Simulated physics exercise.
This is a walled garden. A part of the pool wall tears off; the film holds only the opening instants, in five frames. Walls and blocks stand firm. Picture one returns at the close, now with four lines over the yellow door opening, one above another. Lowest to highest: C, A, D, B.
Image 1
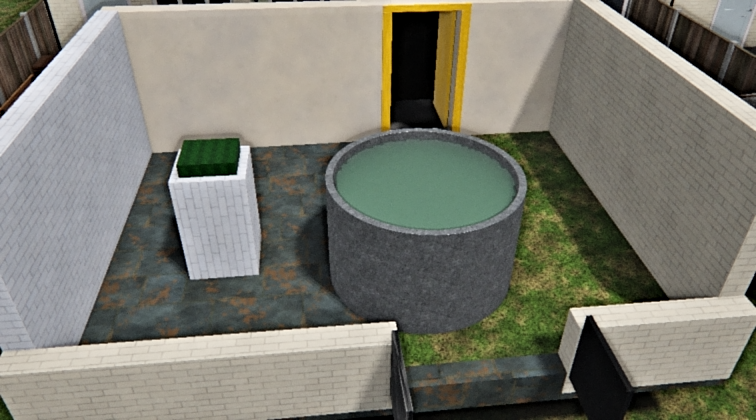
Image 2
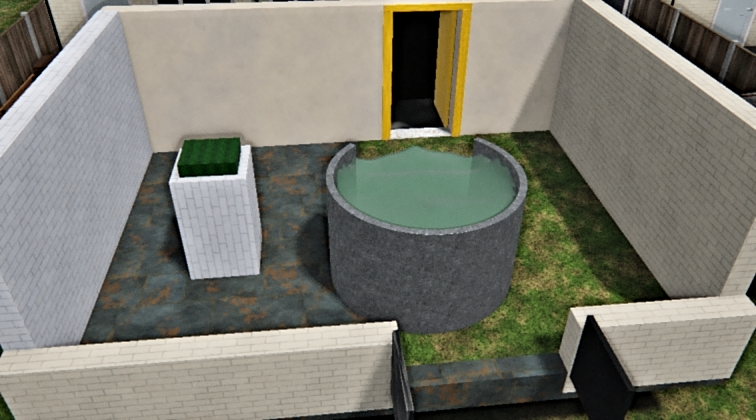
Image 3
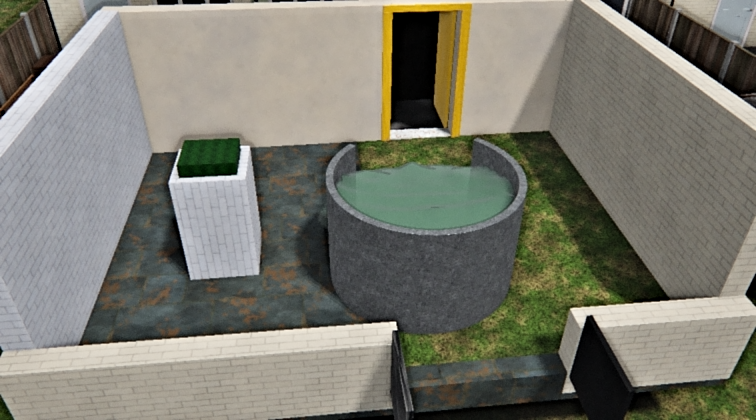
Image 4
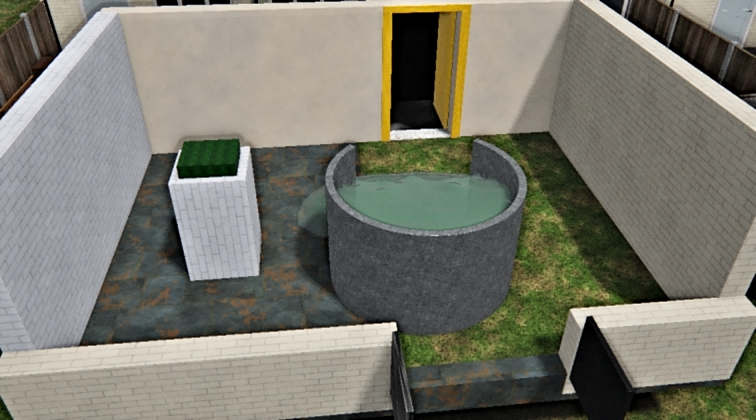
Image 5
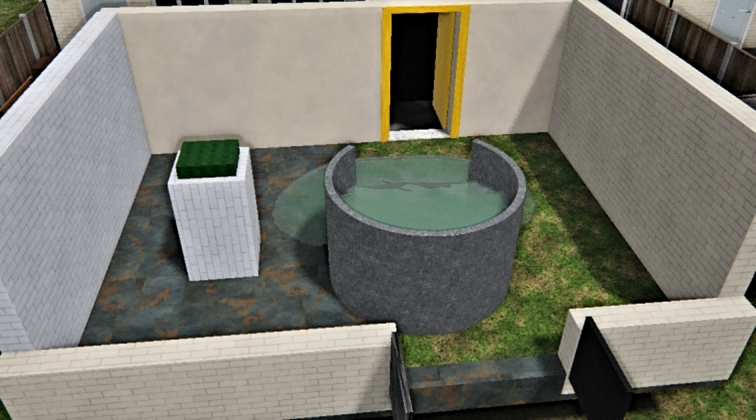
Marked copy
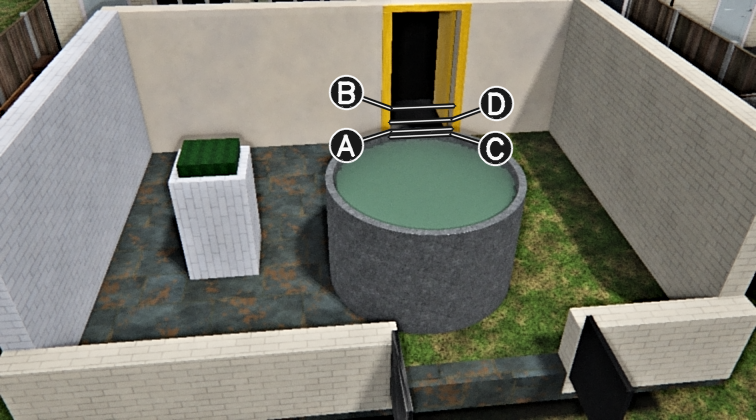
A round dark-grey stone pool full of green water stands in a walled garden, seen from above by a still camera. A white brick block topped with green stands on slate paving to the left, grass lies to the right, a yellow-framed doorway is behind, and an open dark gate is in front. The pool's back section vanishes, and water spreads out behind, then across the paving and grass on both sides.
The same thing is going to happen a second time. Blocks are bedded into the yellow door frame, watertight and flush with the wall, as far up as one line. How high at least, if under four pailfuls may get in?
The answer is mark B.
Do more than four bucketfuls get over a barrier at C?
Yes.
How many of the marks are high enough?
One.
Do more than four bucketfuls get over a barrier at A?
Yes, it does.
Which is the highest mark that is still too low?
Mark D.
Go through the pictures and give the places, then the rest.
Water in the pool at rest, its middle at (425, 181); foot of the yellow doorway at (420, 138); open gate at (484, 311).
Water covers 2 % of the ground, its front hidden from here.
Water covers 6 % of the ground, its front hidden from here.
Water covers 12 % of the ground, its front hidden from here.
Water covers 21 % of the ground and shows as far out as (525, 198).
On the marked copy, A at (421, 130); B at (422, 107); C at (420, 135); D at (421, 121); from the bottom up C, A, D, B.
With A, dozens of bucketfuls pour in.
With B, a splash gets over, under a bucket.
With C, dozens of bucketfuls pour in.
With D, about 12 bucketfuls get in.
